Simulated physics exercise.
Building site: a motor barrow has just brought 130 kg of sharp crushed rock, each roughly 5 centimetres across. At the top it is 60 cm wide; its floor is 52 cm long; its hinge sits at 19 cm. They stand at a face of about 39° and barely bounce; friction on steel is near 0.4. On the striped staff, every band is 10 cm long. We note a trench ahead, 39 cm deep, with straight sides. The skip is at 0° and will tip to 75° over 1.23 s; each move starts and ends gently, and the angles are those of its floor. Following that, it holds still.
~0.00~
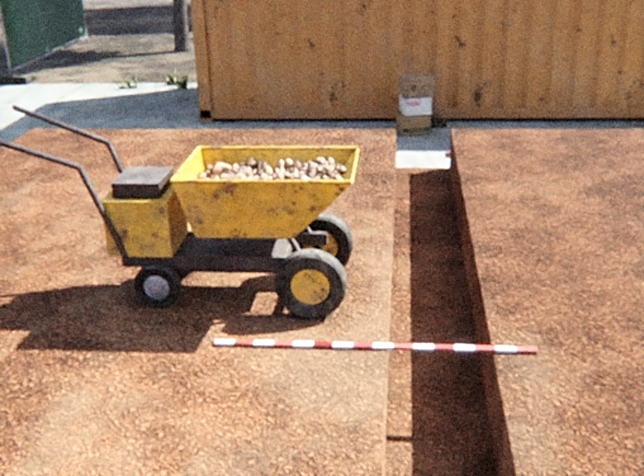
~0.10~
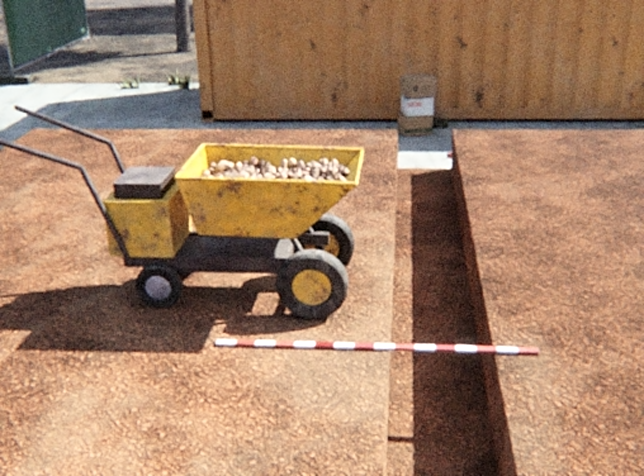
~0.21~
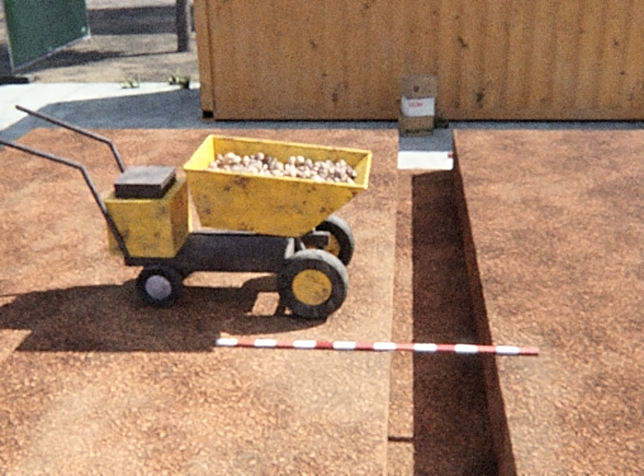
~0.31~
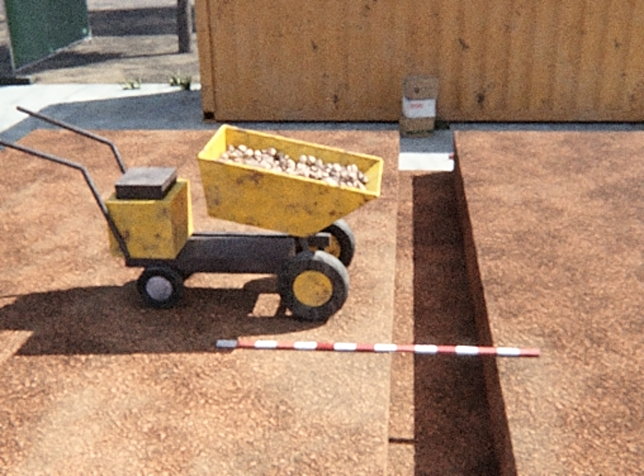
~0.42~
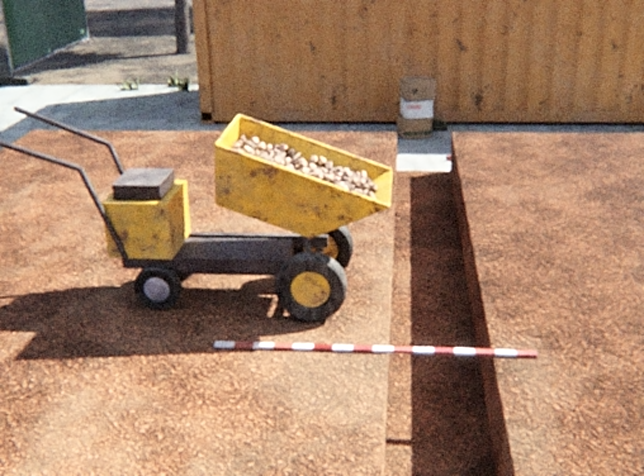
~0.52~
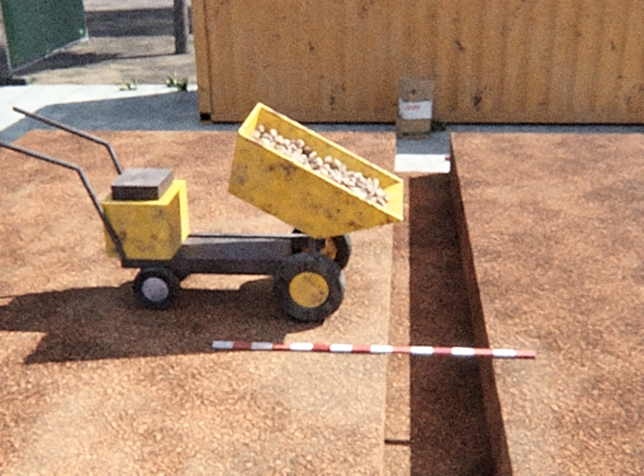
The yellow skip of a small motor barrow, loaded with crushed rock, sits level on reddish ground beside a straight-sided trench. It begins to tilt gently, then more steeply, its left end rising and its lip dipping to the right, while the wheels and chassis stay put.
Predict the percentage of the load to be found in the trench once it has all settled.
Roughly 96 percent of the load ends up there.
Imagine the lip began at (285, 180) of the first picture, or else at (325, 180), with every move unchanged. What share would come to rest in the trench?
First spot about 85, second spot about 100 per cent.
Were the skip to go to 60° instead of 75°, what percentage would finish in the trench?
About 50 per cent would end up in the trench.
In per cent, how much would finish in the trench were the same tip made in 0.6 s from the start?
In that case some 75 per cent.
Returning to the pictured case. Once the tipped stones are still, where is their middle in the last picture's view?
Resting centre: About (450, 349).
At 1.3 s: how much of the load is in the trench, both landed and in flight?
40 per cent or so by then.
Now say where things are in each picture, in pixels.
The first frame shows lip at (352, 182), floor tilted 0°, highest stones at (305, 168).
The second frame shows lip at (356, 184), floor tilted 2°, highest stones at (286, 169); the stones move at 0.2 m/s on average.
In the third frame, the skip is at 6°, its lip at (365, 188); the top of the load is at (240, 165); the stones move at 0.5 m/s on average.
The fourth frame shows lip at (378, 196), floor tilted 12°, highest stones at (237, 155); the stones move at 0.6 m/s on average.
The fifth frame shows lip at (389, 207), floor tilted 20°, highest stones at (248, 146); the stones move at 0.8 m/s on average.
The sixth frame shows lip at (401, 220), floor tilted 29°, highest stones at (262, 138); the stones move at 0.9 m/s on average.
After 0.9 s the floor is at 63°; 100 % in the skip; the foremost stones are at (426, 259).
After 1.3 s the floor is at 75°; 60 % in the skip, 40 % in the trench; the foremost stones are at (488, 297).
After 1.7 s the floor is at 75°; 19 % in the skip, 77 % in the trench, 4 % past the trench; the foremost stones are at (539, 305).
After 3.6 s the floor is at 75°; 0 % in the skip, 96 % in the trench, 4 % past the trench; the foremost stones are at (545, 305).
